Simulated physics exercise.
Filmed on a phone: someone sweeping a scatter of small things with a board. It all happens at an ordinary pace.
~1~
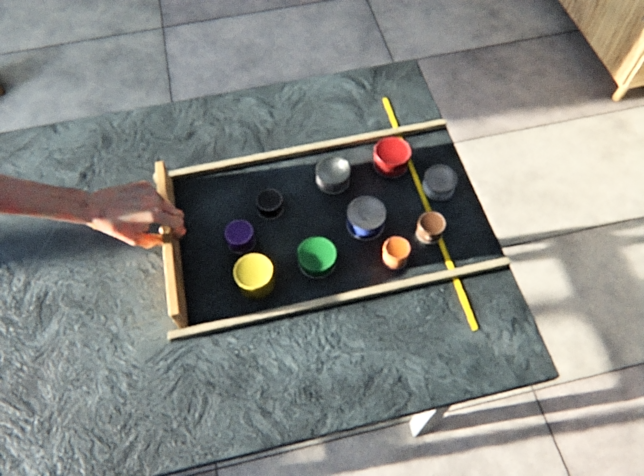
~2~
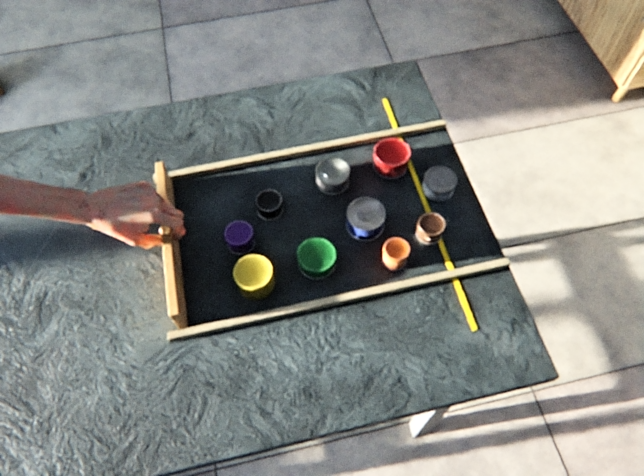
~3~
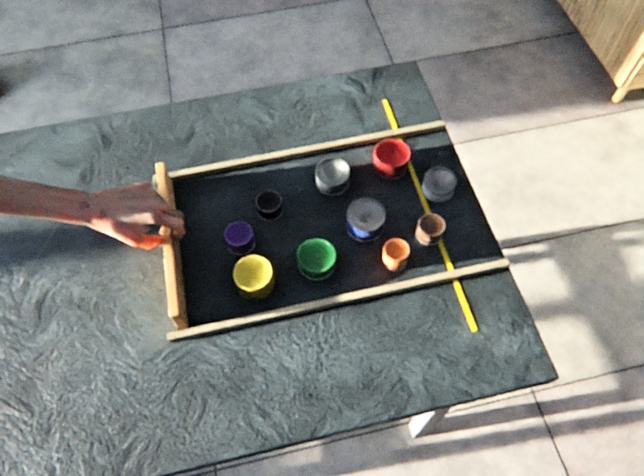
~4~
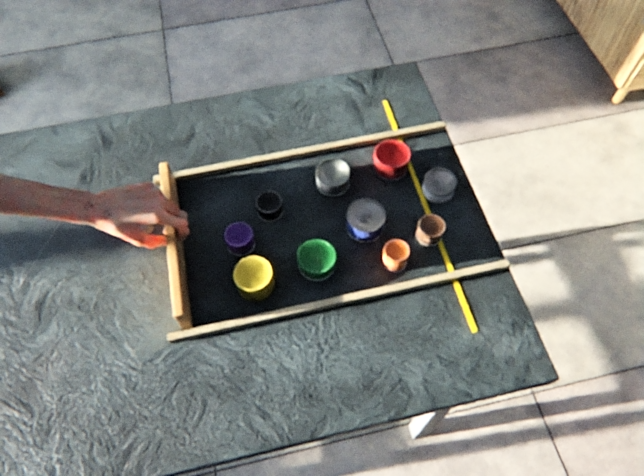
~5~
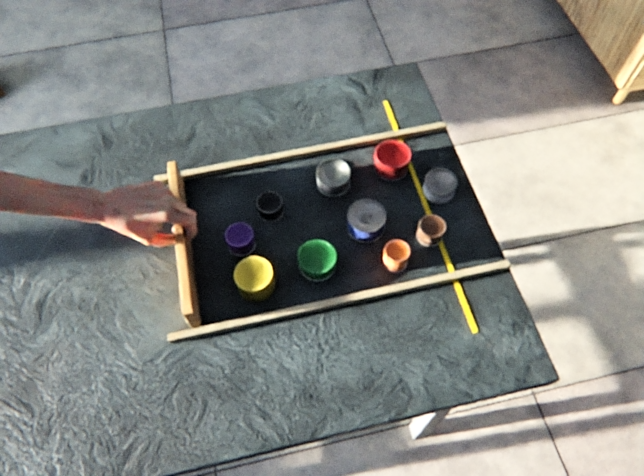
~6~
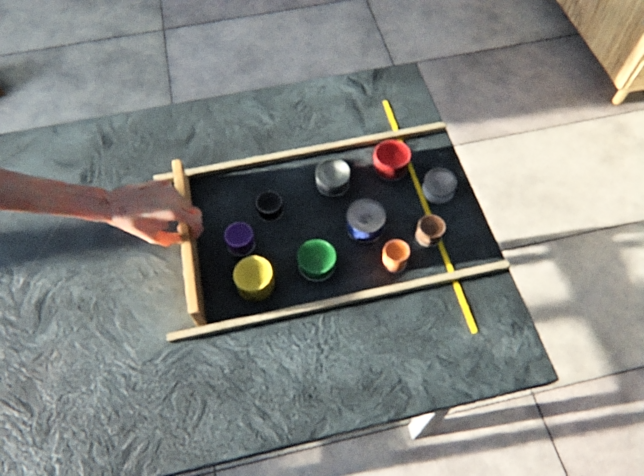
A hand sliding a wooden board slightly right behind scattered colourful tins and pots on a dark table, the containers staying still.
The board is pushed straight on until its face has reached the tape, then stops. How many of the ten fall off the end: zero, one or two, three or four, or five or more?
The number that fall off is one or two.
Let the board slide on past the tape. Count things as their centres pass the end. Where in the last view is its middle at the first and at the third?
About (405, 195), then (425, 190).
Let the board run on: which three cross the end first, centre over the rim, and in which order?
In order: The brown tin, then the orange pot, then the red tin.
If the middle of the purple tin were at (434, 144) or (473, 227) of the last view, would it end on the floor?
In that order, it goes over; comes down.
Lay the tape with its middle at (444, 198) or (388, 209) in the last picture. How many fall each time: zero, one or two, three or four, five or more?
In that order: 5 or more; none at all.
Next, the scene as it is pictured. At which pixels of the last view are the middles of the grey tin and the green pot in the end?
The grey tin stops around (423, 150); the green pot around (489, 229).
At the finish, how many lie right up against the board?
That makes 4.
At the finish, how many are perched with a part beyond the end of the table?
4 of them.
Soon after, none off yet; white tin at rest near (439, 186); brown tin at rest near (431, 231); red tin at rest near (392, 161).
Then, none off yet; white tin moved a little near (447, 179); brown tin moved well along near (472, 212); red tin moved about its own width near (428, 154).
At rest, the number that fall off is one or two; fallen, orange pot and brown tin.
